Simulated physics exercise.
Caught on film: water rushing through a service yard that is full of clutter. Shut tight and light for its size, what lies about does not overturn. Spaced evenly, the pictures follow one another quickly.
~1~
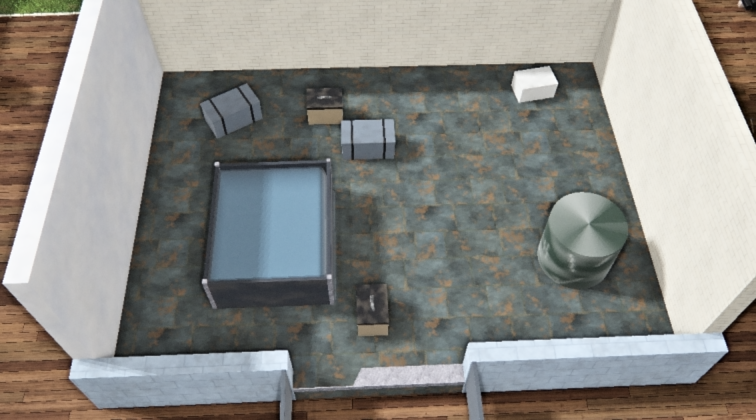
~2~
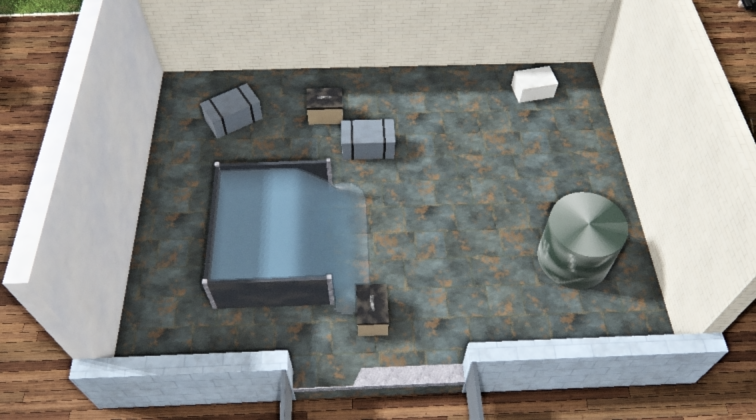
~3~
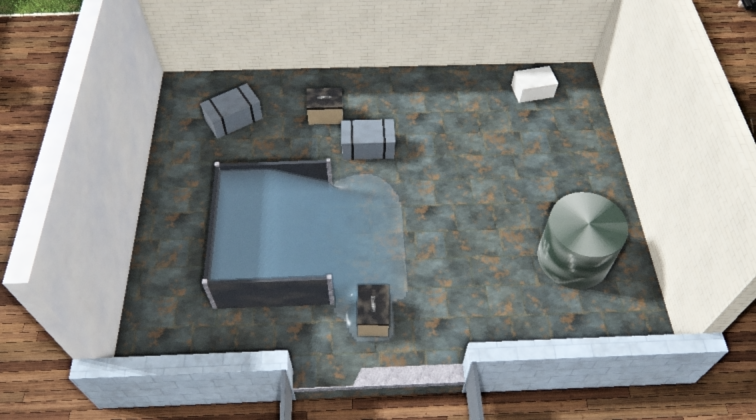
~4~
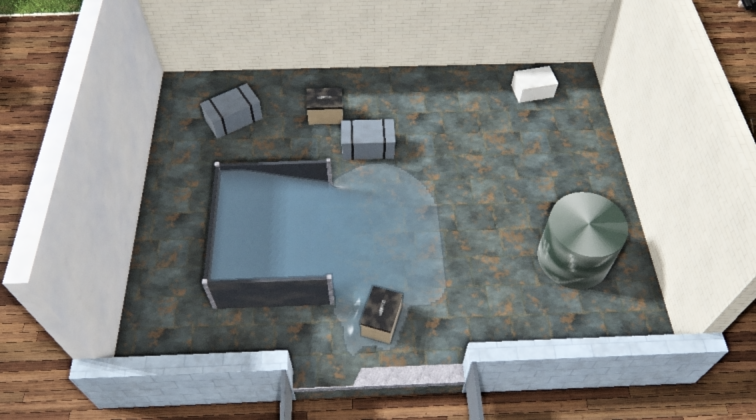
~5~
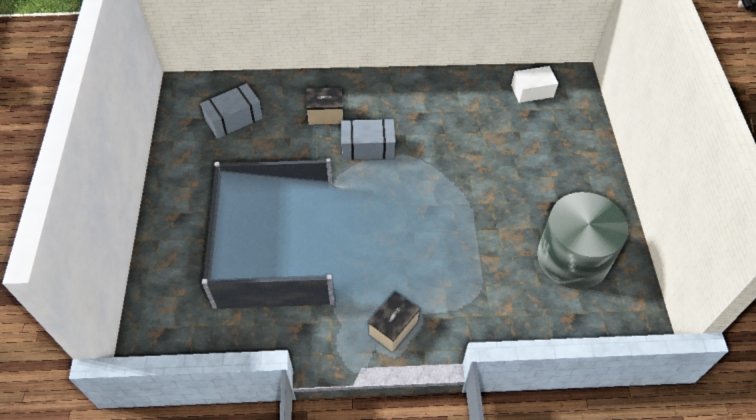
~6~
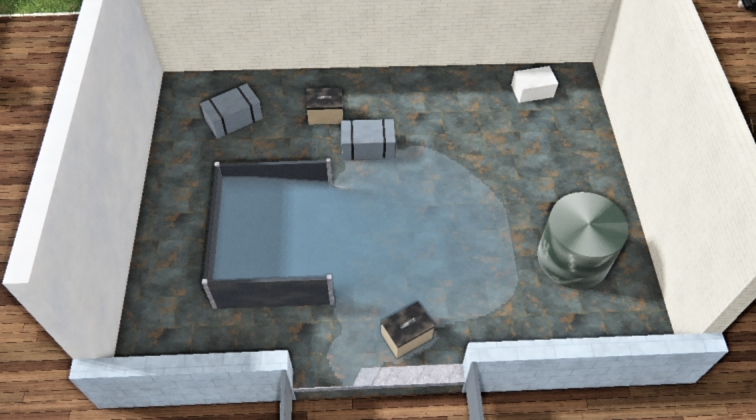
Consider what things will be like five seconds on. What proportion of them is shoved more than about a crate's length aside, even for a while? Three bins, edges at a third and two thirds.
Looks to me like between one and two in three get shifted a long way.
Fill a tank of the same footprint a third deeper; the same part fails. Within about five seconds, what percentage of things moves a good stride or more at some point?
About 40 %.
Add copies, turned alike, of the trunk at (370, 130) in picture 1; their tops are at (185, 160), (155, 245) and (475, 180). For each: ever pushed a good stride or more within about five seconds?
Taking them one at a time: Remains close, then remains close, then gets driven off.
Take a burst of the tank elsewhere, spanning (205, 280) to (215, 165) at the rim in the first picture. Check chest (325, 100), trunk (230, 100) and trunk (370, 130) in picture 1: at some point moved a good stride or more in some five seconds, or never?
Result per item - displaced that far / displaced that far / short of that distance.
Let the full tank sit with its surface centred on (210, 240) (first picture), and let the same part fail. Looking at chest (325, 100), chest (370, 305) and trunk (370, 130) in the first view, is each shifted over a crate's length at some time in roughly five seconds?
The first: Did not travel far; the second: Travelled far enough; the third: Did not travel far.
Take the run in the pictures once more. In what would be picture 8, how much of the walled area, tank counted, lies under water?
I'd estimate around 35 percent.
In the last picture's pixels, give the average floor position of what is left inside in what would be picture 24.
(366, 118).
A moment on, 1 of 5 are well off their spots; 0 afloat.
Next, 1 of 5 are well off their spots; 0 afloat.
Later, 1 of 5 are well off their spots; 0 afloat.
In the end, 2 of 5 are well off their spots, and 2 have been at some point; 0 afloat.
